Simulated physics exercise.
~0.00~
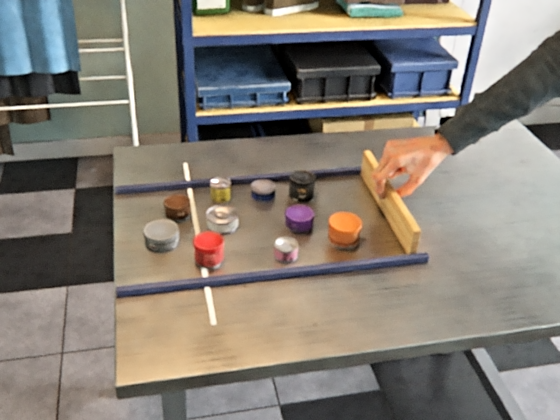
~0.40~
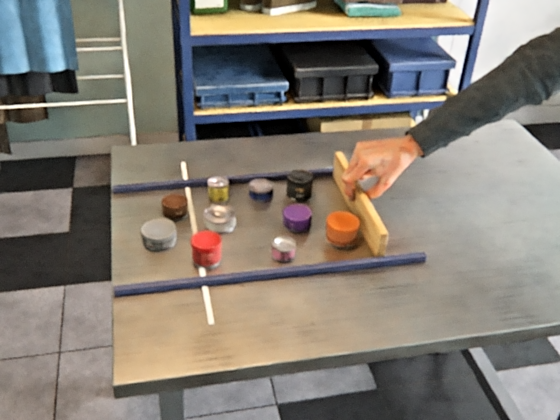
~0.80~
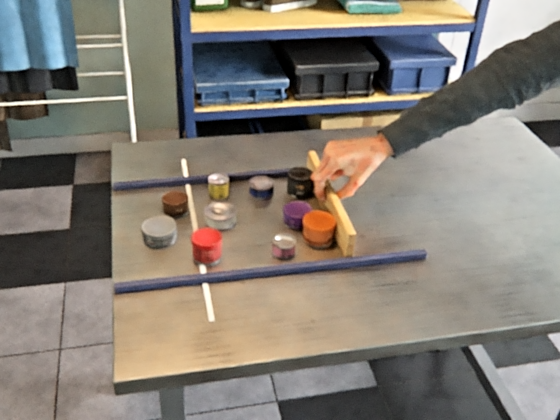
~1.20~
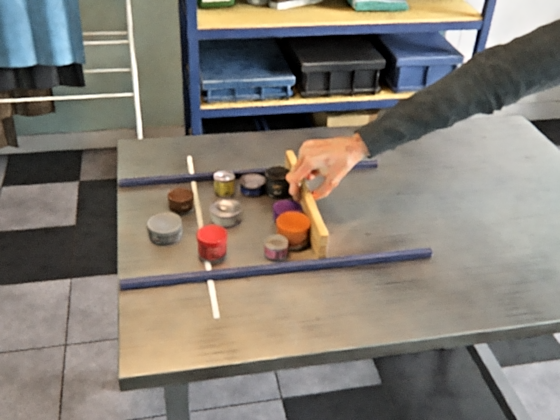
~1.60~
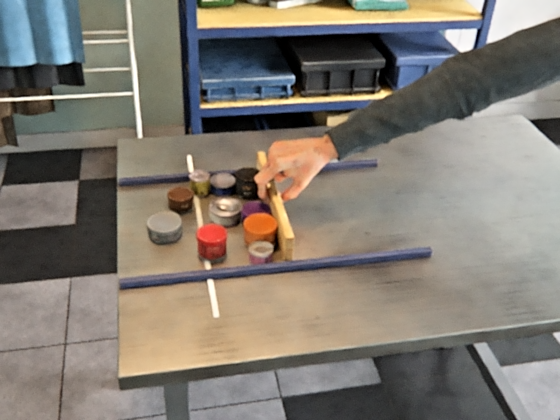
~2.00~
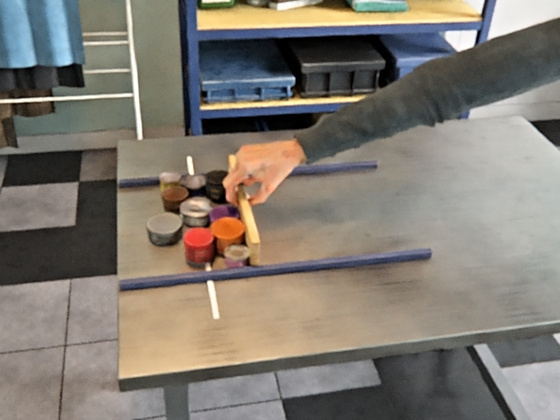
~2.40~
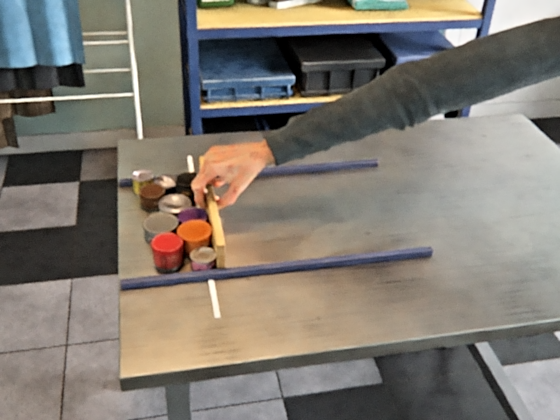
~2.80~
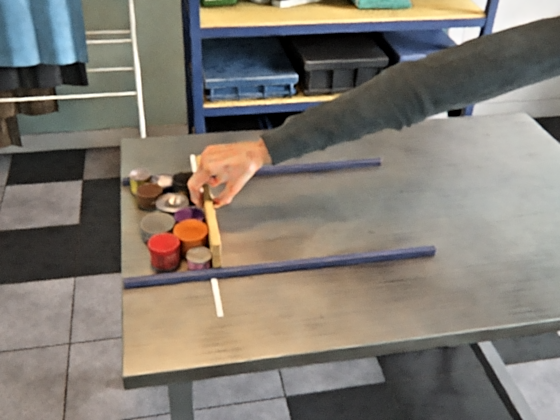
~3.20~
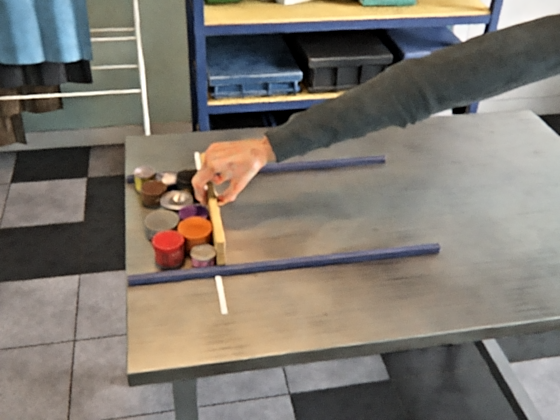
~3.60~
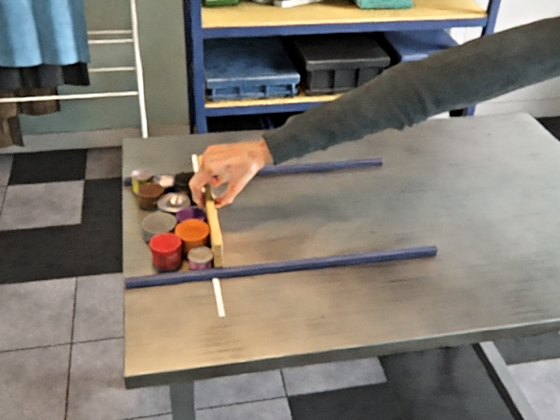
To begin with, a scatter of small tins, pots and tubs sits on a grey table between two blue rails, while a hand holds an upright wooden board at their right. The hand slides the board left, and it meets the orange pot first and pushes it along. Next the black tub and purple tin are gathered up, and then the rest bunch together as they cross the pale strip of tape. The board comes to rest at the tape, with the hand still on it. The containers end packed together near the table's left edge, and none falls off.
